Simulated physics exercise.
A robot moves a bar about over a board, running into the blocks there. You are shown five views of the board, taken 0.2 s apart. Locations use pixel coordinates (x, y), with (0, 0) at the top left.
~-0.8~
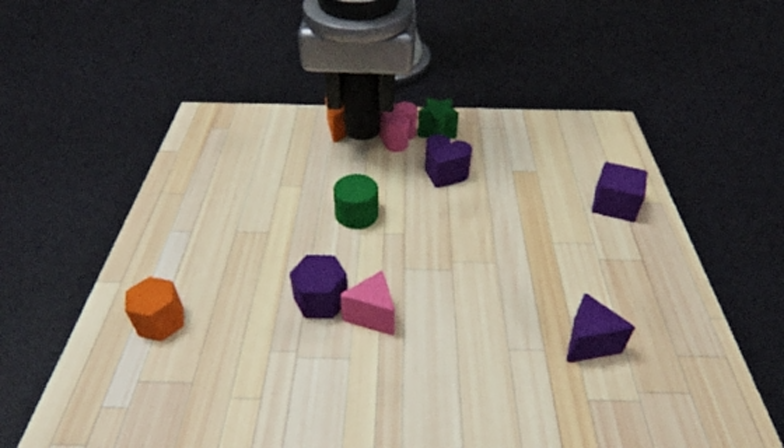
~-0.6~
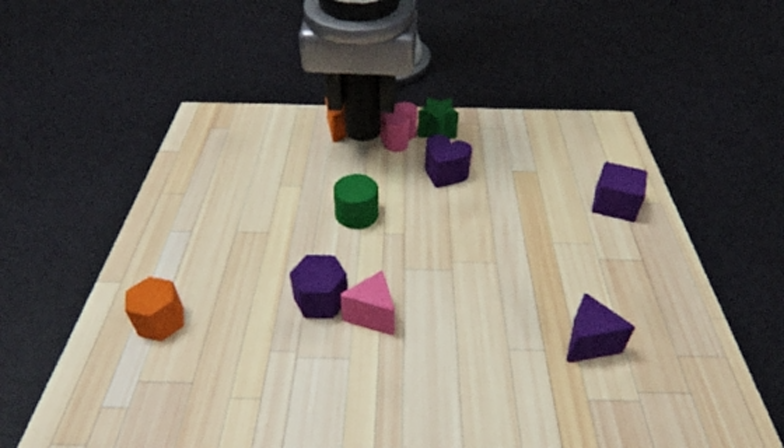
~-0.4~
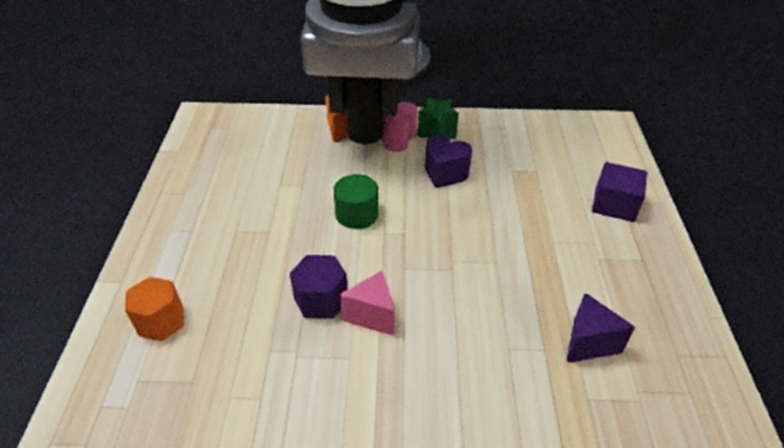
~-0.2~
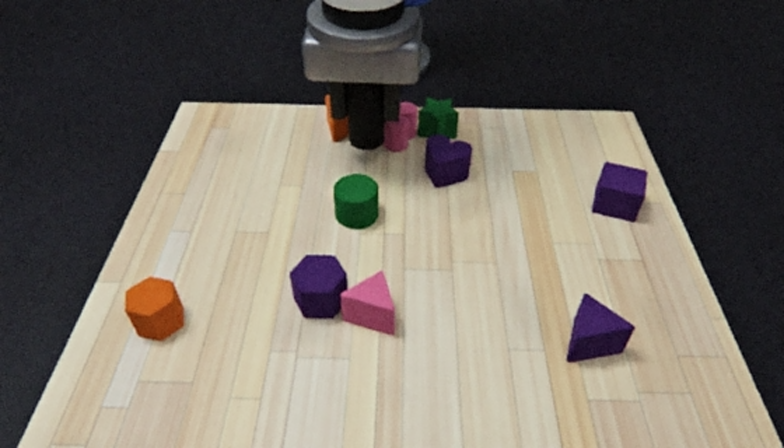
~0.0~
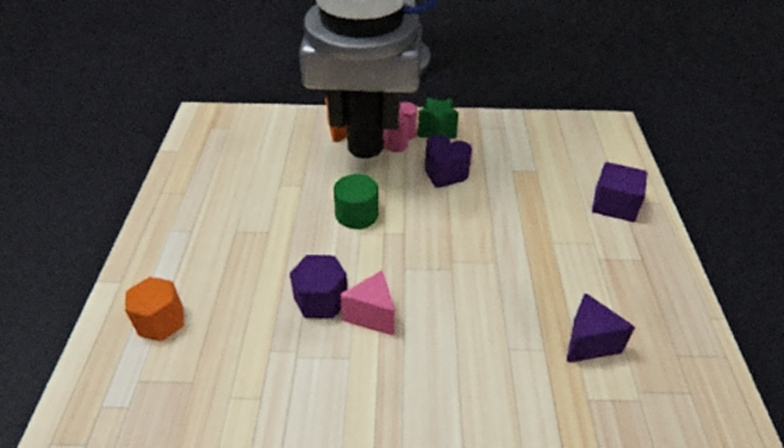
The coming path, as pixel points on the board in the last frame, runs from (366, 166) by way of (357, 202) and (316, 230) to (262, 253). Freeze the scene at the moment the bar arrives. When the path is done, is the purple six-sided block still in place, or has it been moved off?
Once the path is done, it remains where it sat before.
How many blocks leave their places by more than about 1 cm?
It's going to be one.
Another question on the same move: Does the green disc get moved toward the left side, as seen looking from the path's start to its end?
The answer is yes.
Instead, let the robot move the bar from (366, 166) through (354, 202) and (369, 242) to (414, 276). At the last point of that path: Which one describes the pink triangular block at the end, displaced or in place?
Its place changes.
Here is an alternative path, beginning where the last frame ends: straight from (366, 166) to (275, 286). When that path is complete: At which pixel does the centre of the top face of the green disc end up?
Its top face will be centred at roughly (350, 222).
On the path given first. One third of the way, bar at (356, 183); green disc at (352, 204).
Two thirds of the way, bar at (313, 212); green disc at (333, 231).
At the end, bar at (258, 235); purple six-sided block in place; green disc at (332, 231).
